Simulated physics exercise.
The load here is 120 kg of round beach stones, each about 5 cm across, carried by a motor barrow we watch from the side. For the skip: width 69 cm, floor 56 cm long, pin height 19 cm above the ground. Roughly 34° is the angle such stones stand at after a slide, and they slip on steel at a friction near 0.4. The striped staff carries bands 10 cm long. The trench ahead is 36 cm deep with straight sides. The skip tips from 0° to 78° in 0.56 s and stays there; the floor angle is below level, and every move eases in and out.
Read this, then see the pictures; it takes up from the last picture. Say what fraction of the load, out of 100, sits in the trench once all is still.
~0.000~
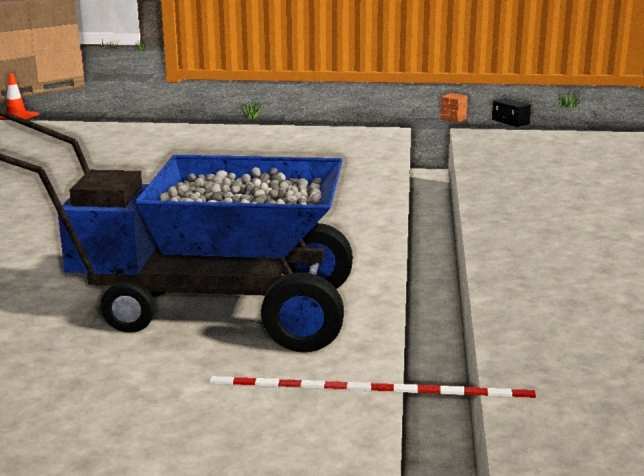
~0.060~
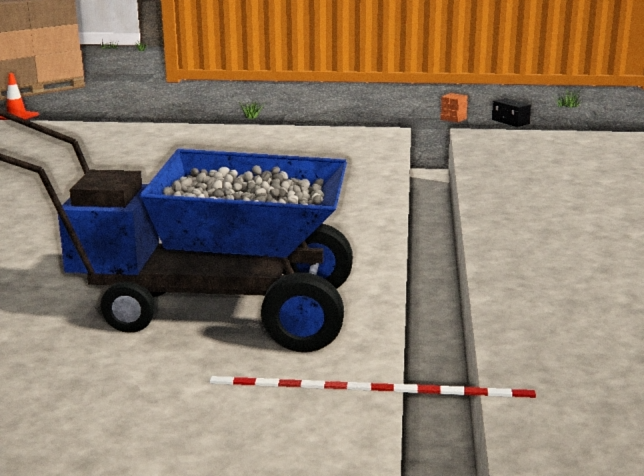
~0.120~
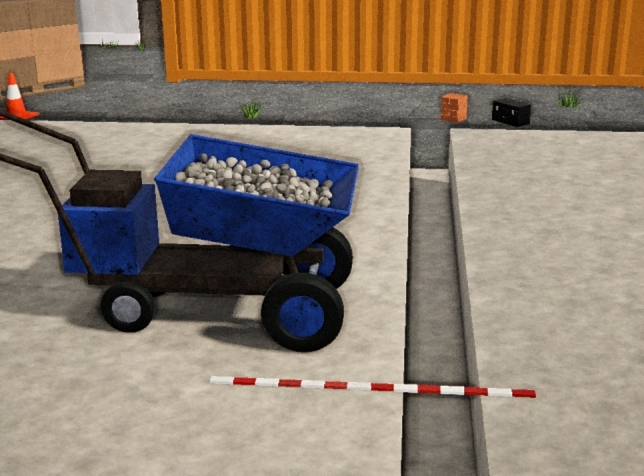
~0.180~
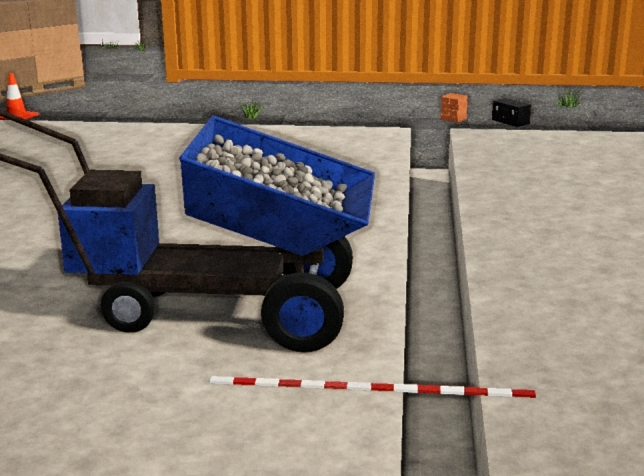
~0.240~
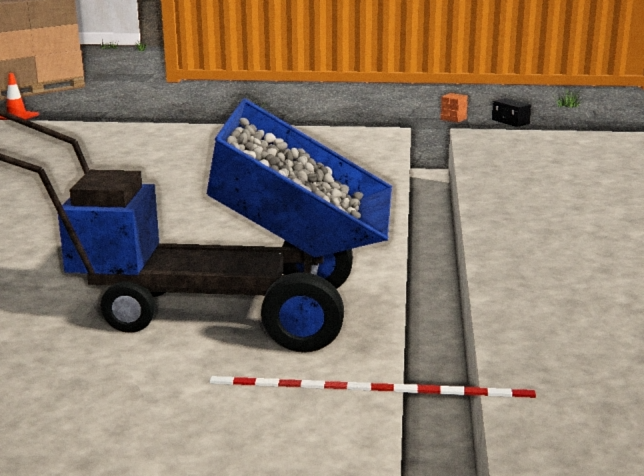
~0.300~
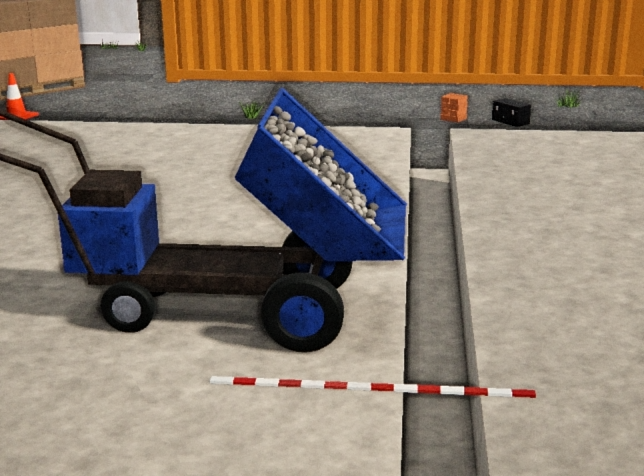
About 36 out of 100.
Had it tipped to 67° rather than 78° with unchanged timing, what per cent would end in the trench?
I'd guess some 35 in a hundred.
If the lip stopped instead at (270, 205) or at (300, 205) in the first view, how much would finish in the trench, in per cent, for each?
The first start gives about 80 per cent, the second about 70.
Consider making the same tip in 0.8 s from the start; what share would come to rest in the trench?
It'd be some 50 per cent.
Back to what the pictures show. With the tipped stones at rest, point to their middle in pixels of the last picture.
Somewhere near pixel (517, 324).
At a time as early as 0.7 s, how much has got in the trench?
Close to 30 per cent at that time.
After 0.4 s the floor is at 66°; 100 % in the skip; the foremost stones are at (406, 262).
After 0.7 s the floor is at 78°; 44 % in the skip, 30 % in the trench, 26 % past the trench; the foremost stones are at (515, 290).
After 1.0 s the floor is at 78°; 0 % in the skip, 35 % in the trench, 65 % past the trench; the foremost stones are past the picture's edge.
After 3.0 s the floor is at 78°; 0 % in the skip, 36 % in the trench, 64 % past the trench; the foremost stones are past the picture's edge.
